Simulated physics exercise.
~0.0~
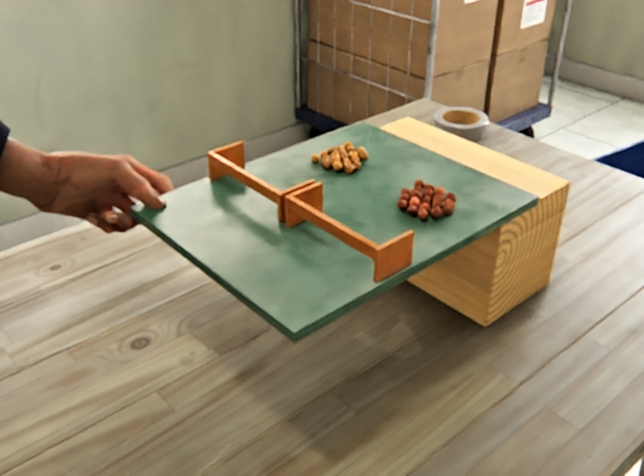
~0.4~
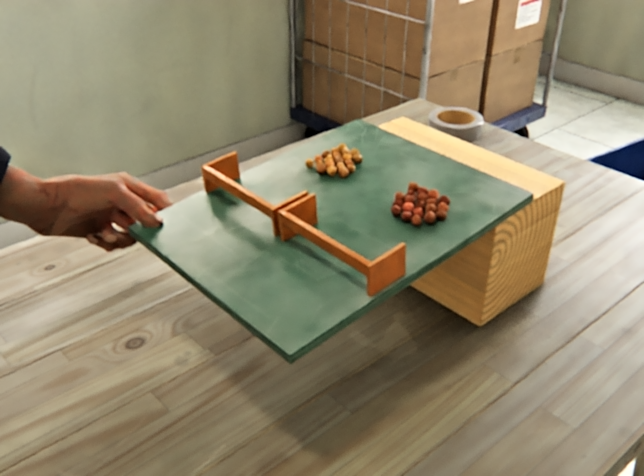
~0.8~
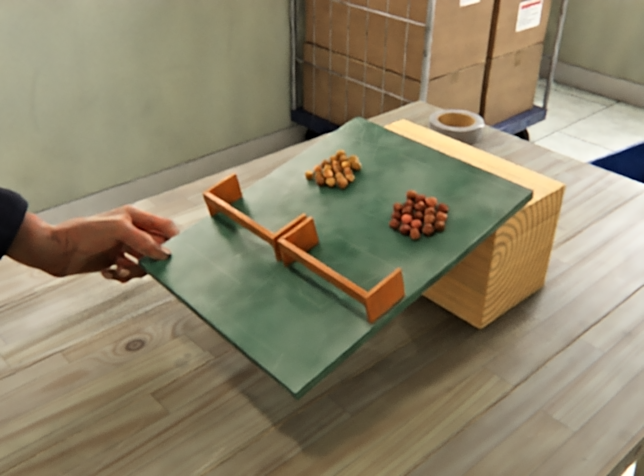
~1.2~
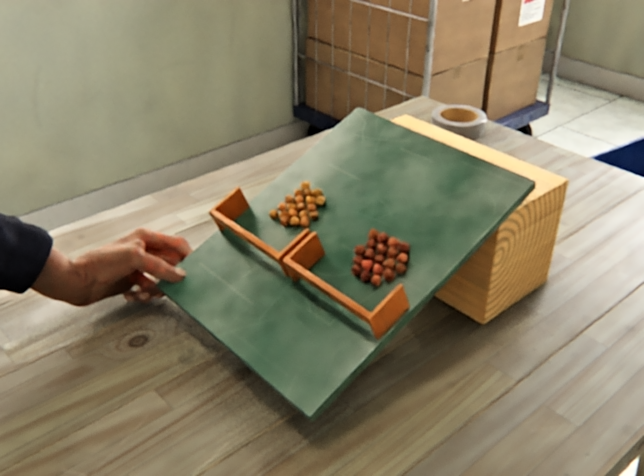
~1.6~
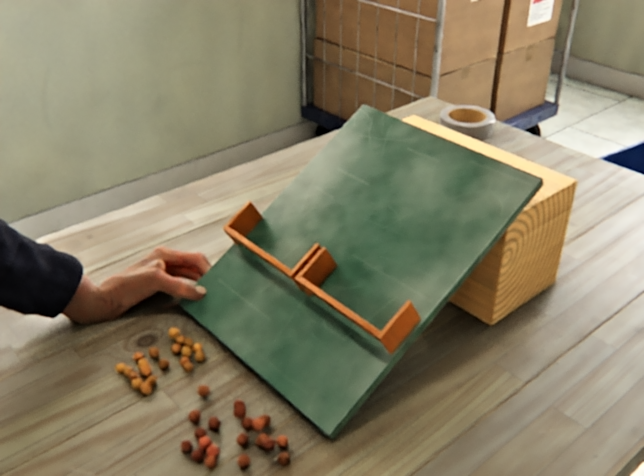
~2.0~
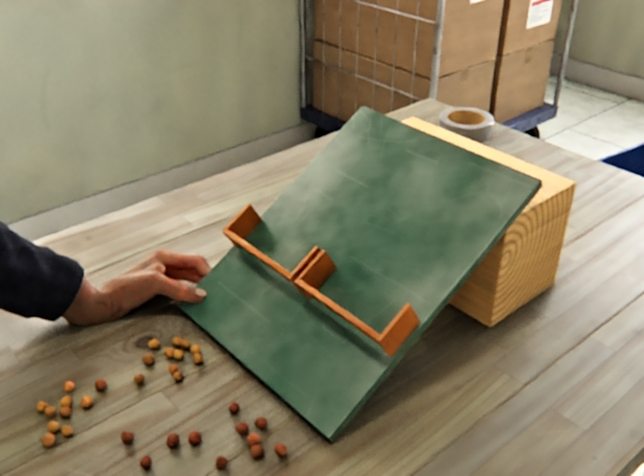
Green board being tilted by a hand to the table, two piles of small balls sliding under orange barriers and scattering below.
